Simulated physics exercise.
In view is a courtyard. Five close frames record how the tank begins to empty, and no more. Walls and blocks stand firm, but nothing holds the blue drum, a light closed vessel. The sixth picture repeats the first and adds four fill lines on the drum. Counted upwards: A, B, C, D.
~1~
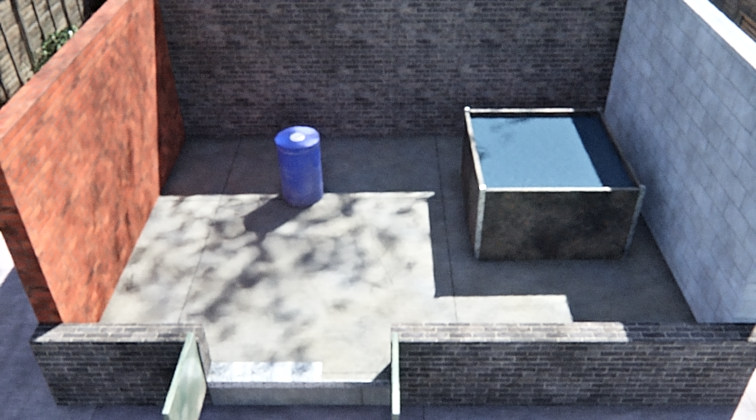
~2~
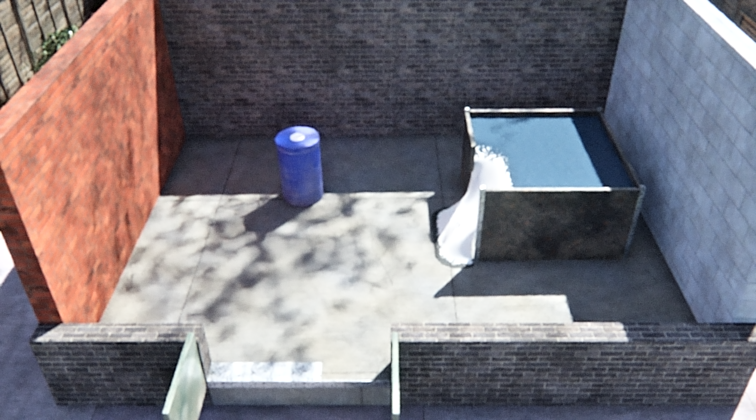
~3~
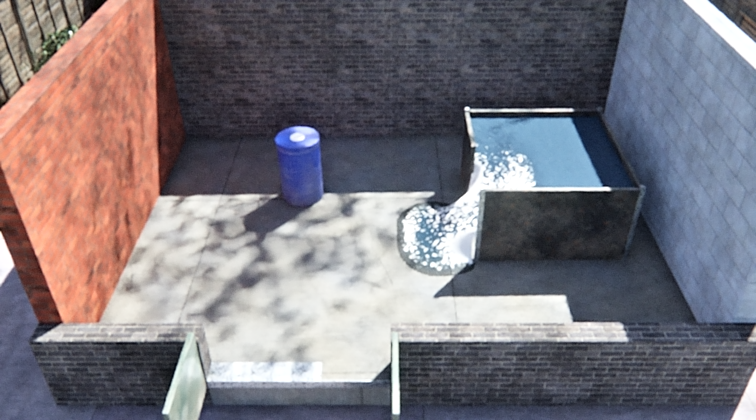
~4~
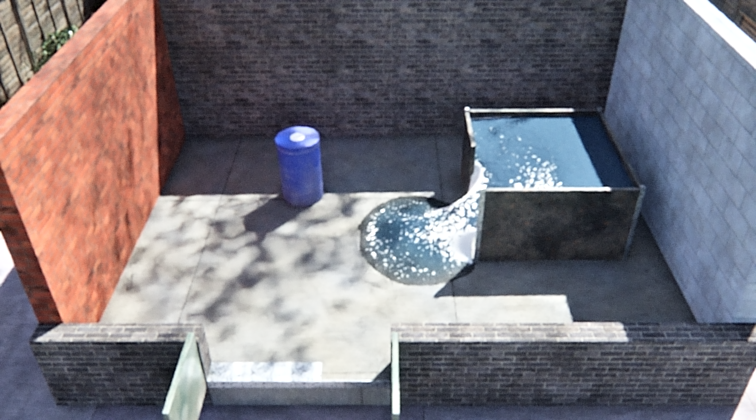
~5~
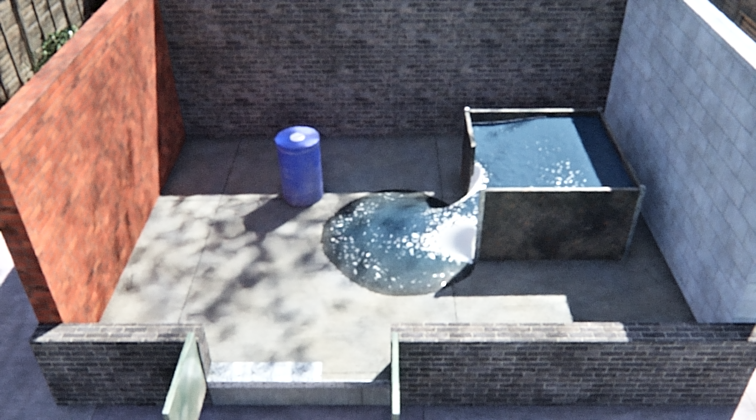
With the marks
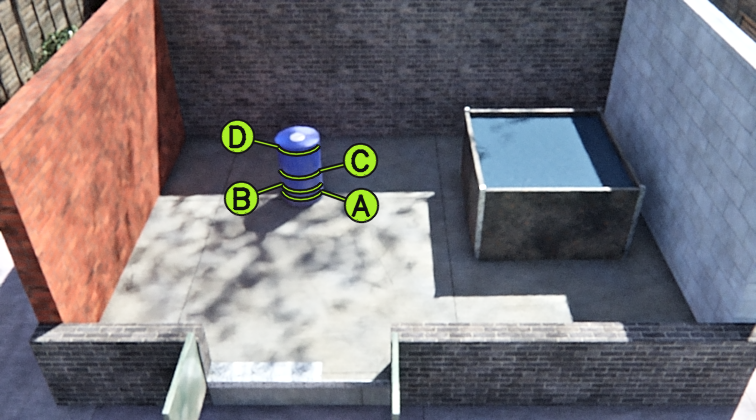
In a walled courtyard, a blue drum stands on the paved ground to the left of a full, open-topped tank. Water bursts in a white, foaming rush from the tank's left side, then spreads leftward across the paving in a widening, bubble-flecked pool while the drum stays still.
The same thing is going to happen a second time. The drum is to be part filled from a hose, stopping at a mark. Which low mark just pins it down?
Line C.
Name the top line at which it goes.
The answer is B.
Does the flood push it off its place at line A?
Yes.
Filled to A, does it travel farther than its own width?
Yes, it does.
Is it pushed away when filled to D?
No, that is safe.
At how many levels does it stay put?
Two of them.
On the marked copy, A at (300, 199); B at (300, 192); C at (298, 178); D at (296, 154); from the bottom up A, B, C, D.
If A is chosen, it is pushed about 3 times its own width away.
If B is chosen, it is pushed about its own width away.
If C is chosen, it does not move.
If D is chosen, it does not move.
